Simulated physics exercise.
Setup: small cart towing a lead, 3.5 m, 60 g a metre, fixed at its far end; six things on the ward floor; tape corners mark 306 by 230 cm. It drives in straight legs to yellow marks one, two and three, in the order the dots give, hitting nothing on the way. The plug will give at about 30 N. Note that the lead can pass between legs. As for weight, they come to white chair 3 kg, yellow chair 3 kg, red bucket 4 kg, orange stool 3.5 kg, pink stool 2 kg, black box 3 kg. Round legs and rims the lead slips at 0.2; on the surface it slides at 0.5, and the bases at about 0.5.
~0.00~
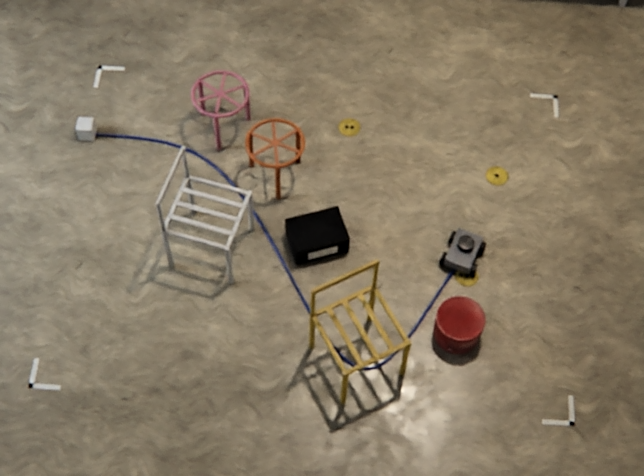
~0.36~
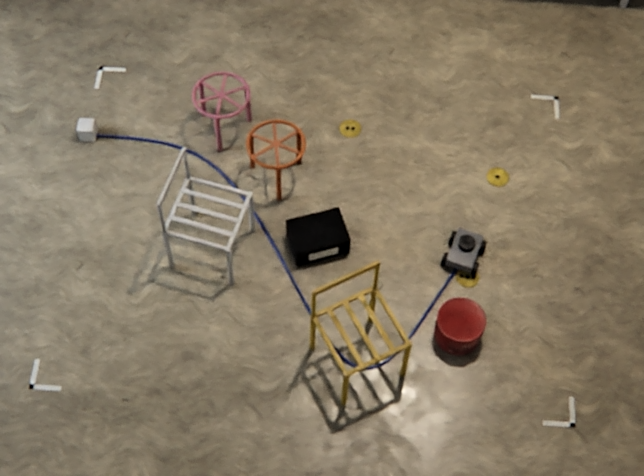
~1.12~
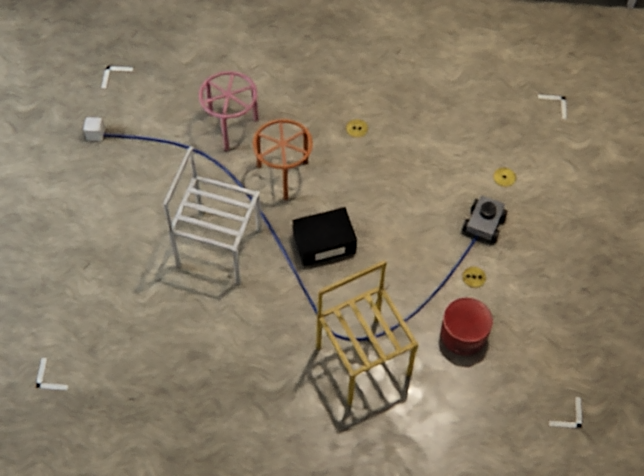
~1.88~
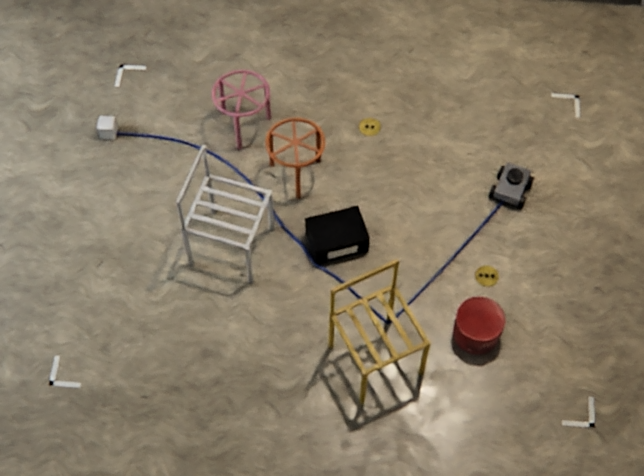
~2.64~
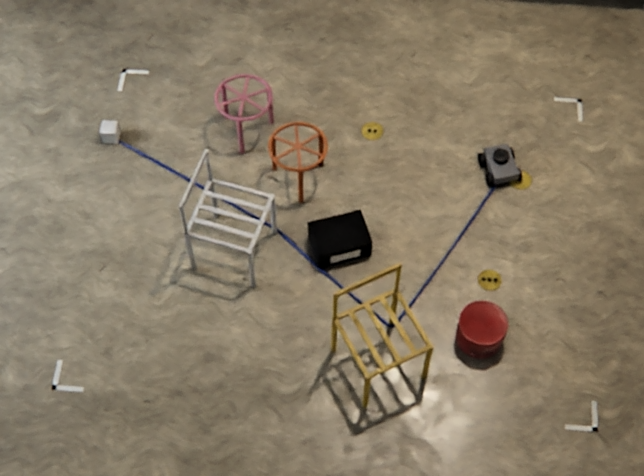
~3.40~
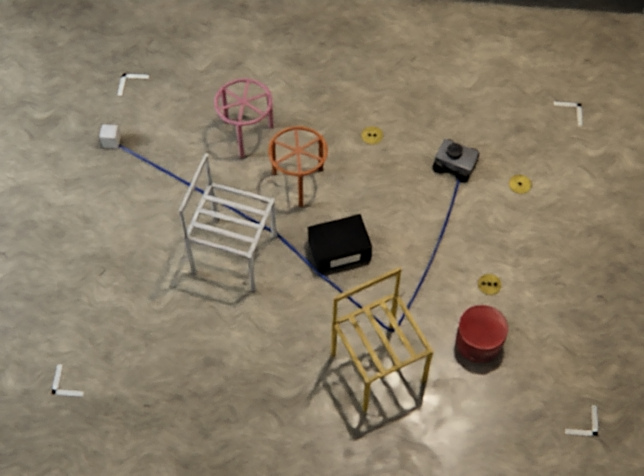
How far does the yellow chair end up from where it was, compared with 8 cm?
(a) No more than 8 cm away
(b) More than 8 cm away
Option a: No more than 8 cm away.
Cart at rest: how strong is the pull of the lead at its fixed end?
0 N.
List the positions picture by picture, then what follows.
The first frame shows yellow chair (360, 328); marks (497, 176) (349, 128) (467, 276); lead runs through (139, 138) (429, 308); cart (459, 263).
In the second frame, lead runs through (140, 139) (430, 307); cart (461, 263).
In the third frame, lead runs through (147, 139) (452, 272); cart (482, 229).
In the fourth frame, lead runs through (160, 137) (474, 234); cart (508, 195).
In the fifth frame, lead runs through (153, 160) (473, 217); cart (502, 176).
The sixth frame shows yellow chair (382, 336); lead runs through (153, 164) (449, 212); cart (463, 165).
By 4.8 s, cart at (390, 144), 7 N at the fixed end; yellow chair 2 cm off its start.
By 6.2 s, cart at (404, 175), lead slack at the fixed end; yellow chair 4 cm off its start.
By 7.7 s, cart at (450, 233), lead slack at the fixed end; yellow chair 4 cm off its start at (379, 330).
By 9.1 s, cart at (489, 283), lead slack at the fixed end; yellow chair 4 cm off its start.
By 9.5 s, cart at (489, 283), lead slack at the fixed end; yellow chair 4 cm off its start at (379, 330).
